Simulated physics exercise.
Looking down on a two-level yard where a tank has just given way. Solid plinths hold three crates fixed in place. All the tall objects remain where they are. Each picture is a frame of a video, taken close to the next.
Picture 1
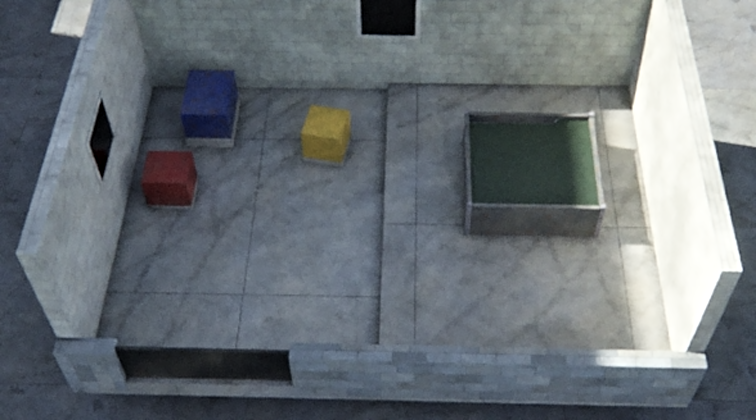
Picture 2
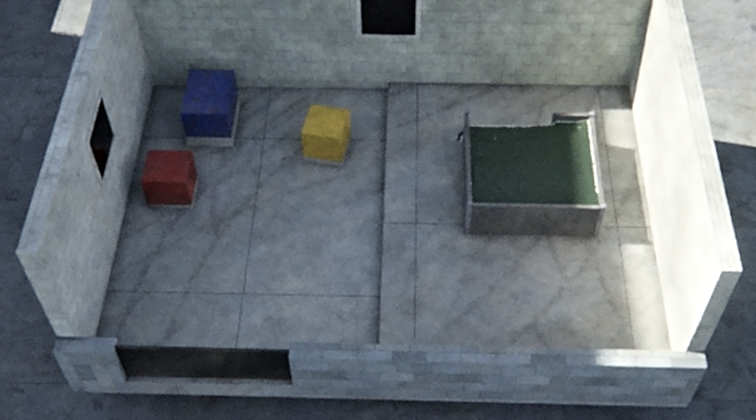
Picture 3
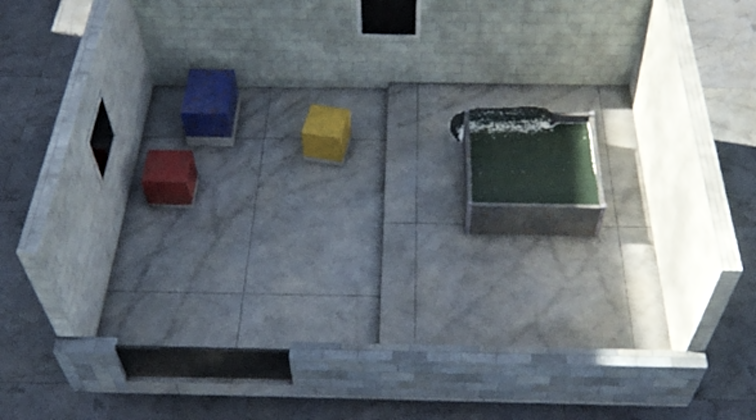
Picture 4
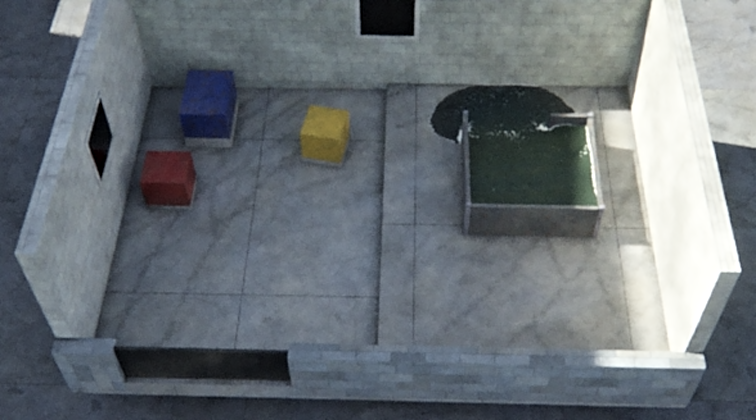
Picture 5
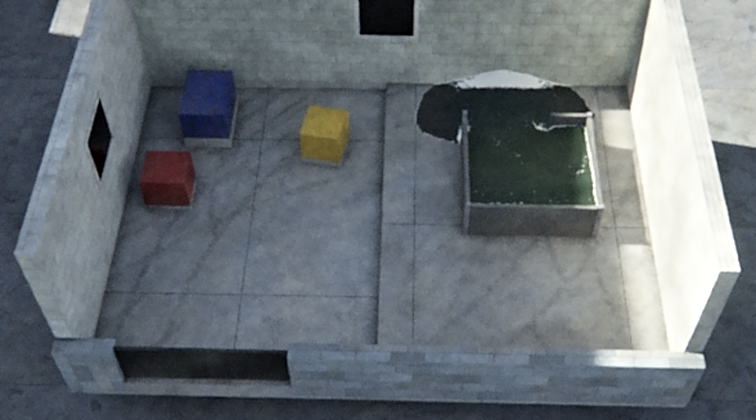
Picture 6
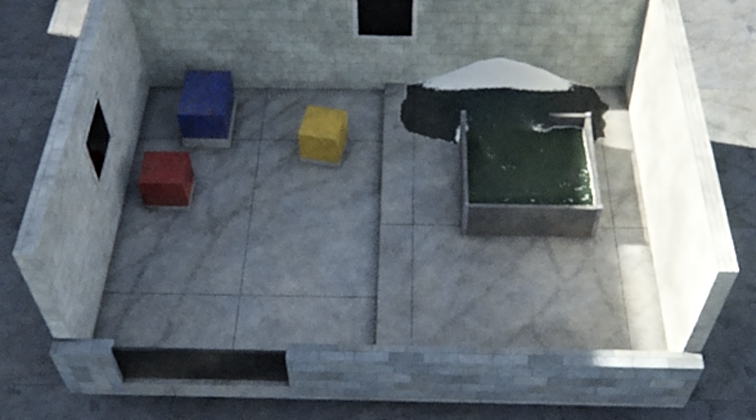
Water pours from the far side of the tank and spreads across the floor behind it.
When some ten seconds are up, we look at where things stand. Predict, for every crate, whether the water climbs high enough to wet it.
My prediction: The blue crate gets wetted; the yellow crate gets wetted; the red crate gets wetted.
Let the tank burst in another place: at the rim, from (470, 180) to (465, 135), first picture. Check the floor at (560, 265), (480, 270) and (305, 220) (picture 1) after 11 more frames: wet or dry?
Point one: Not reached. Point two: Not reached. Point three: Reached.
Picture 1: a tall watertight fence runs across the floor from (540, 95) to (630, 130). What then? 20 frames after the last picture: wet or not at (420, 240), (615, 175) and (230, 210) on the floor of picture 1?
First unwetted, then inundated, then inundated.
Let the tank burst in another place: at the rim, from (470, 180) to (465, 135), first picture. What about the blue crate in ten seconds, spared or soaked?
The blue one is not reached.
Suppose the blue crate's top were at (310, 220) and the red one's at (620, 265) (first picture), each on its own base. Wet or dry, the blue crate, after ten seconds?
Within ten seconds the blue crate stays untouched.
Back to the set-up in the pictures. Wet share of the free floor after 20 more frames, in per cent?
By my count, 50 percent.
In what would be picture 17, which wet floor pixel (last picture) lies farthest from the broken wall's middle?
The front tops out at about (202, 94).
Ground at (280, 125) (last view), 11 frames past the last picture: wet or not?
Lab note: Spot reads soaked.
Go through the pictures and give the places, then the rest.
In the first picture, the water tank at (532, 162) is whole and still.
In the second picture, water pours out on the water tank's far side and has run to a hidden place.
In the third picture, water pours out on the water tank's far side and has run to a hidden place.
In the fourth picture, water pours out on the water tank's far side and has run to (530, 87).
In the fifth picture, the front is at (565, 87), out from the gap on the water tank's far side.
In the sixth picture, the front is at (589, 88), out from the gap on the water tank's far side.
A moment on, water covers 10 % of the floor; the blue crate not reached, the yellow crate not reached, the red crate not reached.
Next, water covers 25 % of the floor; the blue crate water round its plinth, the yellow crate water round its plinth, the red crate not reached.
Then, water covers 50 % of the floor; the blue crate water round its plinth, the yellow crate water round its plinth, the red crate water round its plinth.
Later, water covers 85 % of the floor; the blue crate water round its plinth, the yellow crate water round its plinth, the red crate water round its plinth.
In the end, water covers 90 % of the floor; the blue crate was topped, the yellow crate was topped, the red crate was topped.
